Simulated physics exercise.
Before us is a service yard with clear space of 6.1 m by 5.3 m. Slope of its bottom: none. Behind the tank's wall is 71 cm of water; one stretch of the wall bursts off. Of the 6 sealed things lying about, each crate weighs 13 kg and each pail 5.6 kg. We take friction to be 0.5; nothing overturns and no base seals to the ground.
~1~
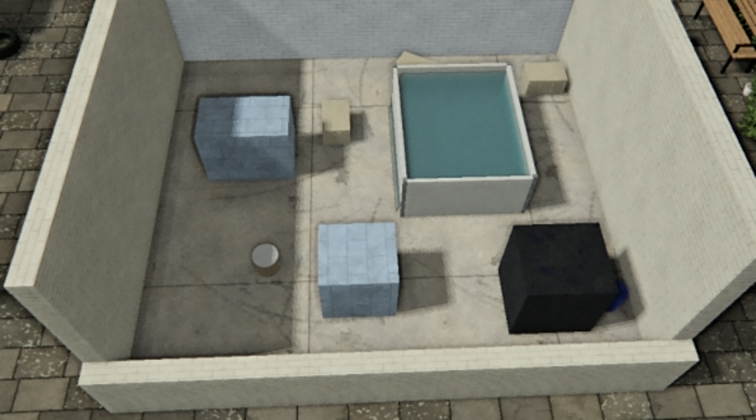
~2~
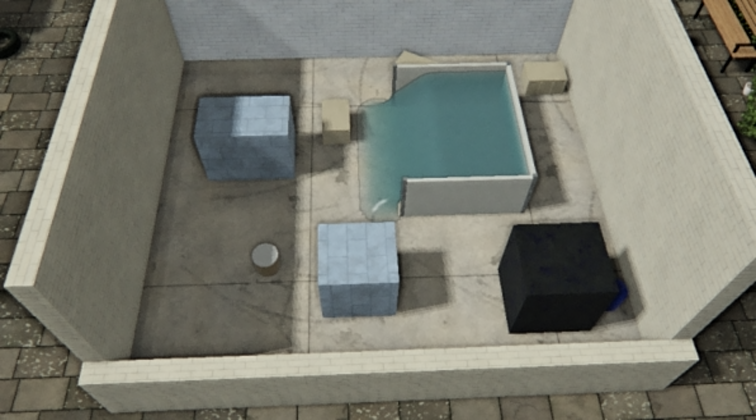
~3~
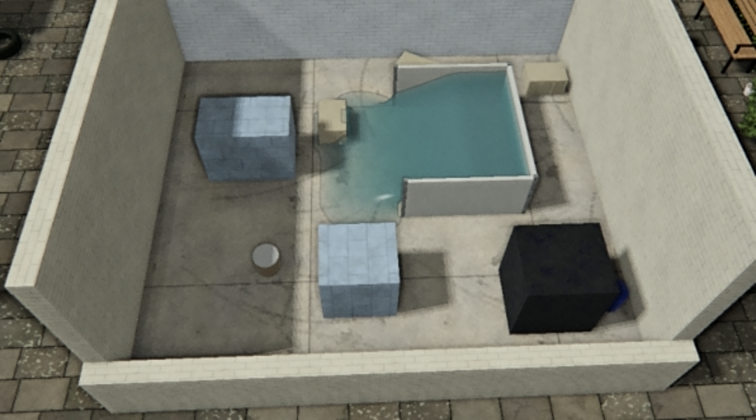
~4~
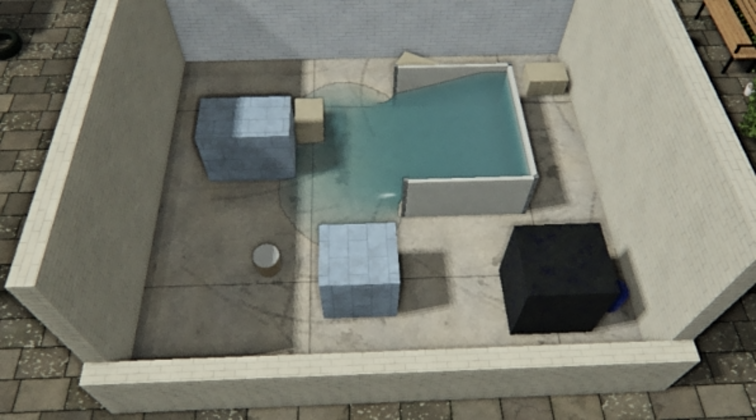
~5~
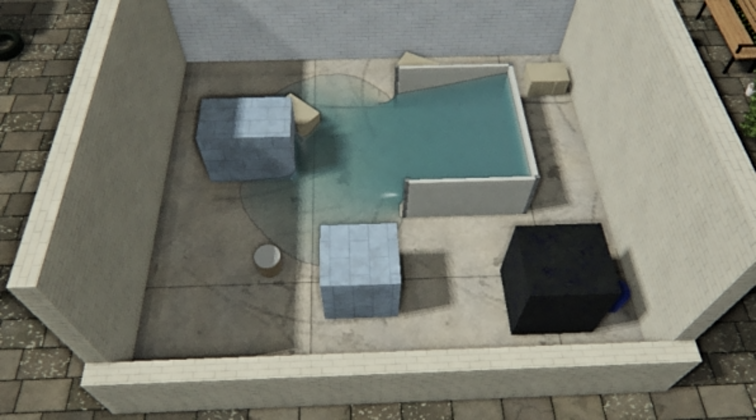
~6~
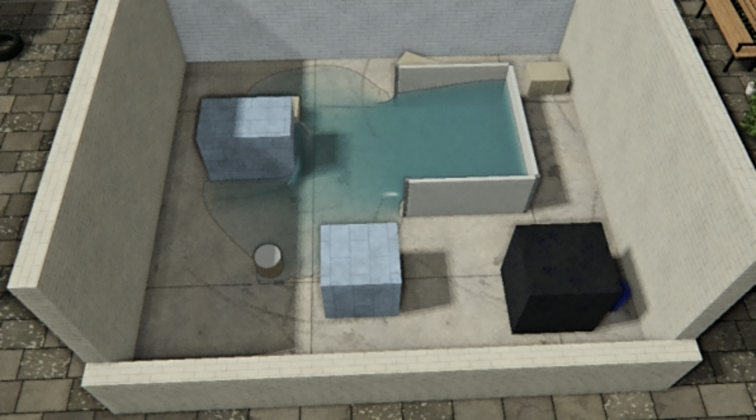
We see a walled yard with blocks and a water tank whose left wall gives way; water spreads leftward across the floor, pushing a small beige block against the blue-grey block, where it turns and slips partly behind.
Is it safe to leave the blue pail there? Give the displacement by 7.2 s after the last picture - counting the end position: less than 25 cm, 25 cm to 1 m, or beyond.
Odds are it gets pushed a bit.
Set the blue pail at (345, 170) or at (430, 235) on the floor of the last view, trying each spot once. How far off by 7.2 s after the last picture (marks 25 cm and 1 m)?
Run one, it gets swept far; run two, it gets swept far.
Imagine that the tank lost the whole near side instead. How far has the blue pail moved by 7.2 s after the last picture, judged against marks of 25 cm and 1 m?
Well, the blue pail is flushed away.
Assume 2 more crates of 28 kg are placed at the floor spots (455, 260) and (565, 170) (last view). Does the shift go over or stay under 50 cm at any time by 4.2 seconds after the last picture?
So that's behind the line and then behind the line.
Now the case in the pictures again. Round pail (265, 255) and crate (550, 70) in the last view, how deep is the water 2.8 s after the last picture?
About 12 and 0 cm.
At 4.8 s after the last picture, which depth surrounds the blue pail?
The depth there is around 4 cm.
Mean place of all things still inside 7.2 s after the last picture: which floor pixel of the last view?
It sits at about (481, 176).
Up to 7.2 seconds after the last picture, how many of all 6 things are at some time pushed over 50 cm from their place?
The total is 6.
Then, 0.9 s after the last picture the blue pail is near (617, 290), 0.0 m from its start, aground; 2 afloat.
Then, 2.8 s after the last picture the blue pail is near (617, 290), 0.0 m from its start, aground; 3 afloat.
Then, 4.8 s after the last picture the blue pail is near (616, 289), 0.0 m from its start, aground; 3 afloat.
Then, 7.2 s after the last picture the blue pail is near (586, 240), 0.7 m from its start, afloat; 5 afloat.
